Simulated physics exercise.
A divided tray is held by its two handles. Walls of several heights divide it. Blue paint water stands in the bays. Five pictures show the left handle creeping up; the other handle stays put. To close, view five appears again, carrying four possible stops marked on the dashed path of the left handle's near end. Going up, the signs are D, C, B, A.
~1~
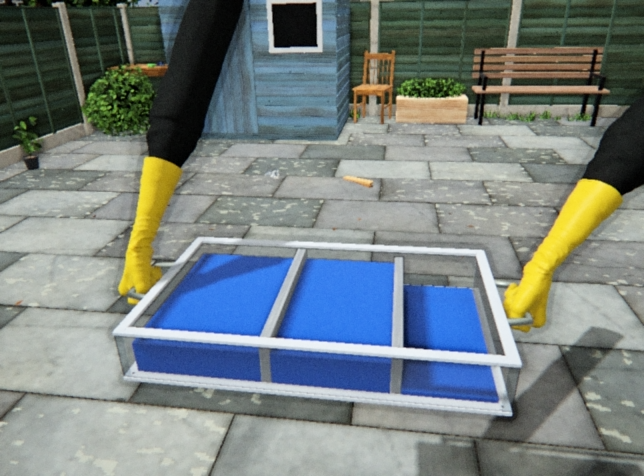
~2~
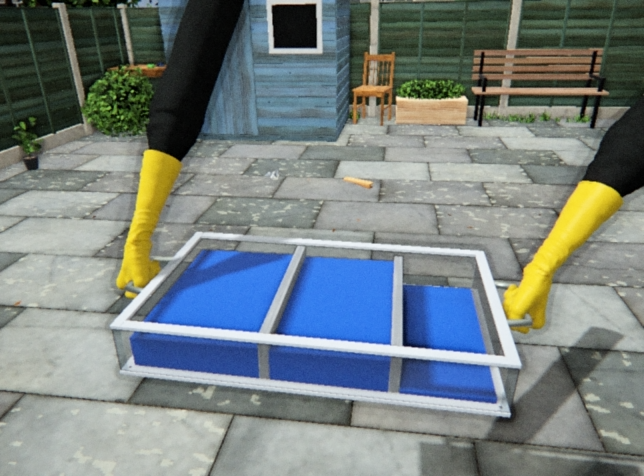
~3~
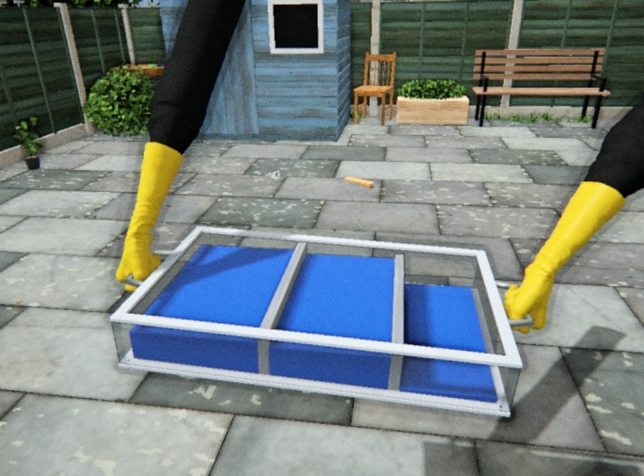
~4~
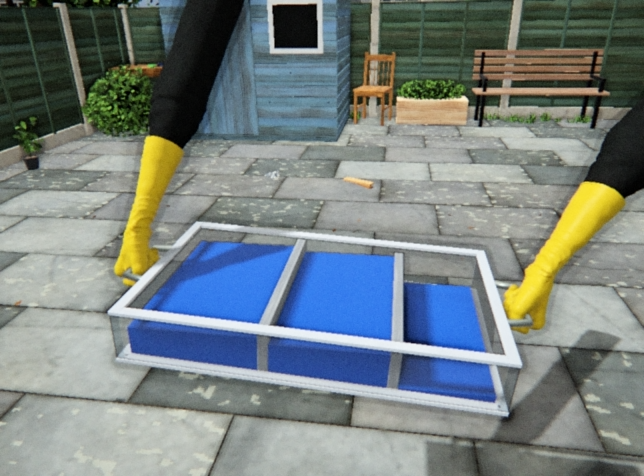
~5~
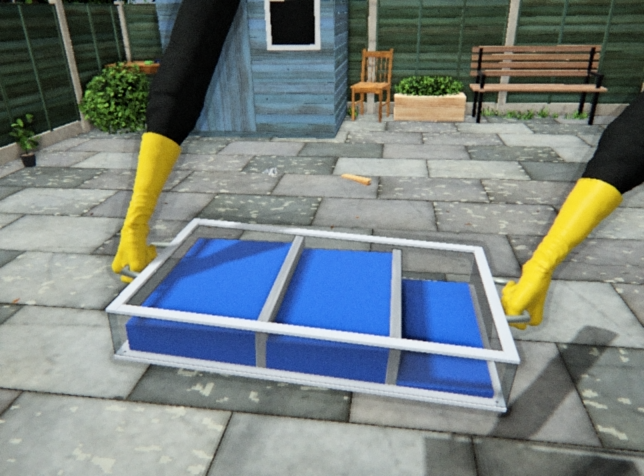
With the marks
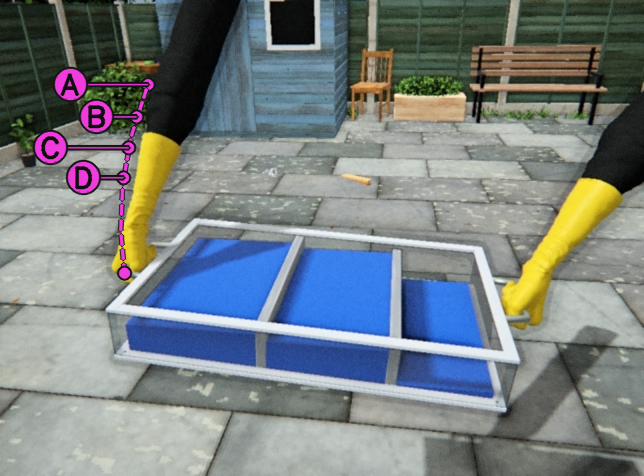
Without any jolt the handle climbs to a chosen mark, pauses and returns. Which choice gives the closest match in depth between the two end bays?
Take D.
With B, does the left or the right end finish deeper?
The right end bay.
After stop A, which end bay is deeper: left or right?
The right one.
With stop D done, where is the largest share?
It is the left one.
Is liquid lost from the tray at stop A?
Yes.
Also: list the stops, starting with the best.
D, C, B, A.
In magenta, A at (148, 84); B at (136, 116); C at (128, 147); D at (123, 177).
With A, the right end bay stands much deeper than the other; about 34 % goes over the rim.
With B, the right end bay stands much deeper than the other; about 21 % goes over the rim.
With C, the right end bay stands much deeper than the other; about 7 % goes over the rim.
With D, the two end bays stand about equally deep; nothing spills.
